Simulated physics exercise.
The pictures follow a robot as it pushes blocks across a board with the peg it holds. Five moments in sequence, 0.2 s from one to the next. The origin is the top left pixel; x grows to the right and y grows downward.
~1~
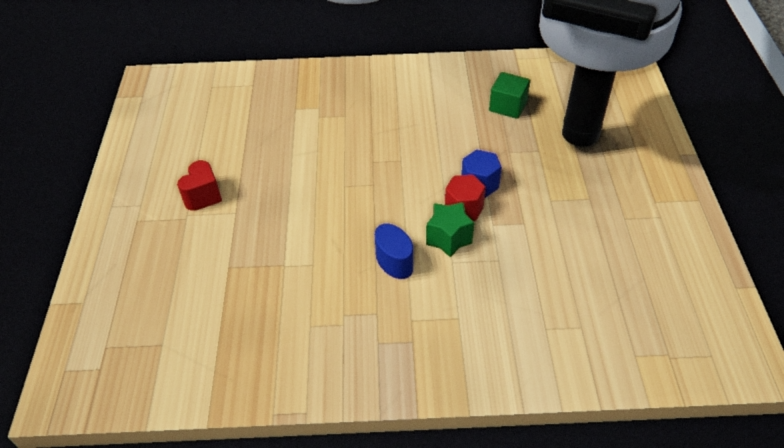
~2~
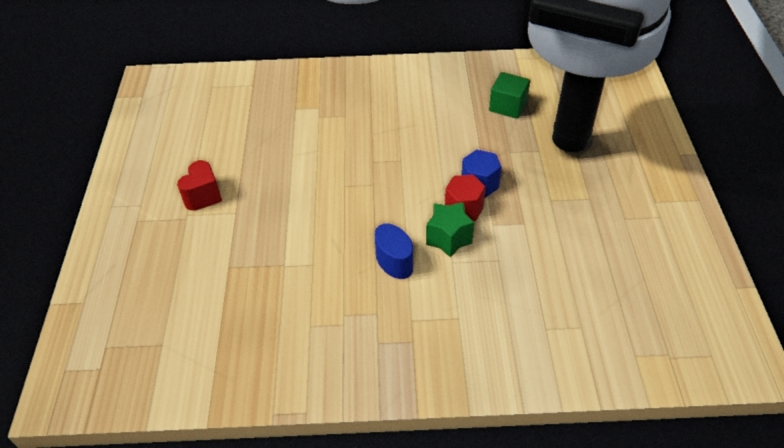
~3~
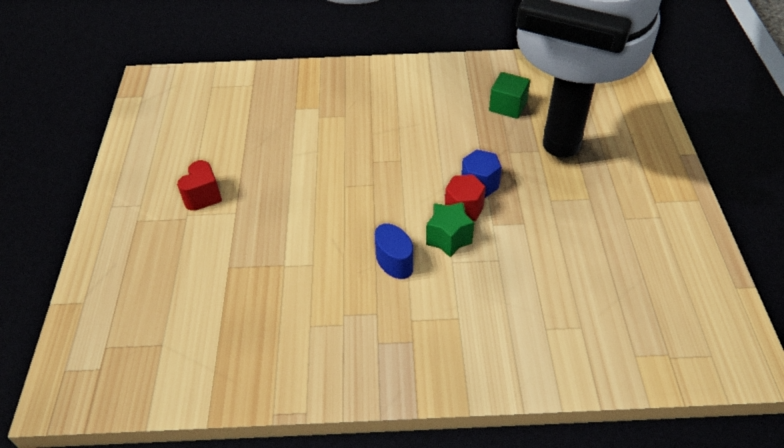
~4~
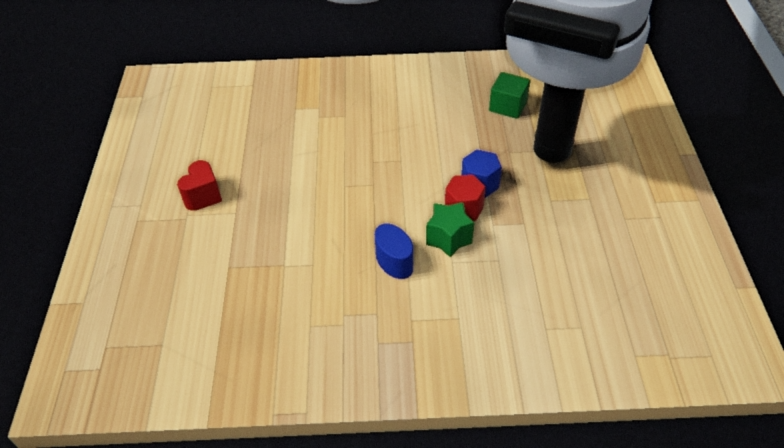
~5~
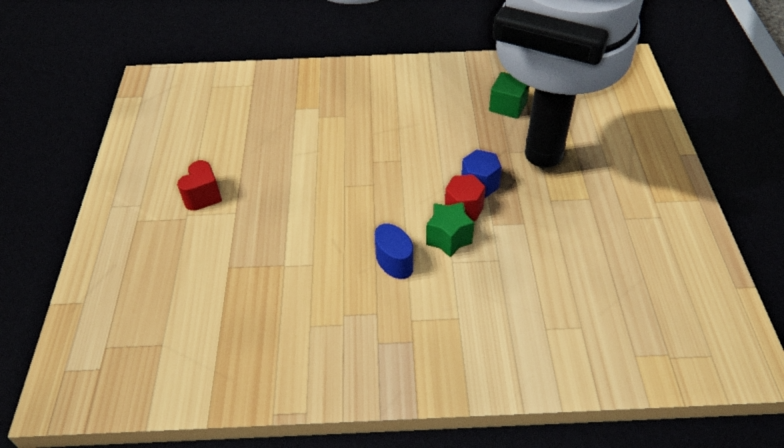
At first, a black peg on a grey robotic arm stands near the upper right of a wooden board, right of a green cube. The peg moves slowly left and slightly downward, nearing the blue hexagon, while the red heart and the other blocks stay still.
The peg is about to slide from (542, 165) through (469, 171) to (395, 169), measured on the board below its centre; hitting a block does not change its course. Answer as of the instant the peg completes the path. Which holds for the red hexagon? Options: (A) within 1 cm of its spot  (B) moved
I'll go with B - moved.
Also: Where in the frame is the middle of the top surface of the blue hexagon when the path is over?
Around (424, 175).
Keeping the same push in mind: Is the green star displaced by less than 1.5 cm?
Yes.
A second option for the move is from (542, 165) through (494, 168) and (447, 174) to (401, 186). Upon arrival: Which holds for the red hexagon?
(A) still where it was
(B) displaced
I'll go with B - displaced.
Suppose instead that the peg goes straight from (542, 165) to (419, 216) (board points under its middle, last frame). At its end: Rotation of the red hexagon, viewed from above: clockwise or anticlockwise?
The answer is counter-clockwise.
What follows on the original path. One third of the way, peg (494, 160); green star (449, 220); red hexagon (460, 192), turned 25° anticlockwise; blue hexagon (466, 165).
Two thirds of the way, peg (444, 162); green star (450, 224); red hexagon (454, 196), turned 50° anticlockwise; blue hexagon (428, 173), turned 60° anticlockwise.
At the end, peg (395, 160); green star (450, 224); red hexagon (454, 196), turned 50° anticlockwise; blue hexagon (424, 175), turned 75° anticlockwise; green four-sided block not moved.
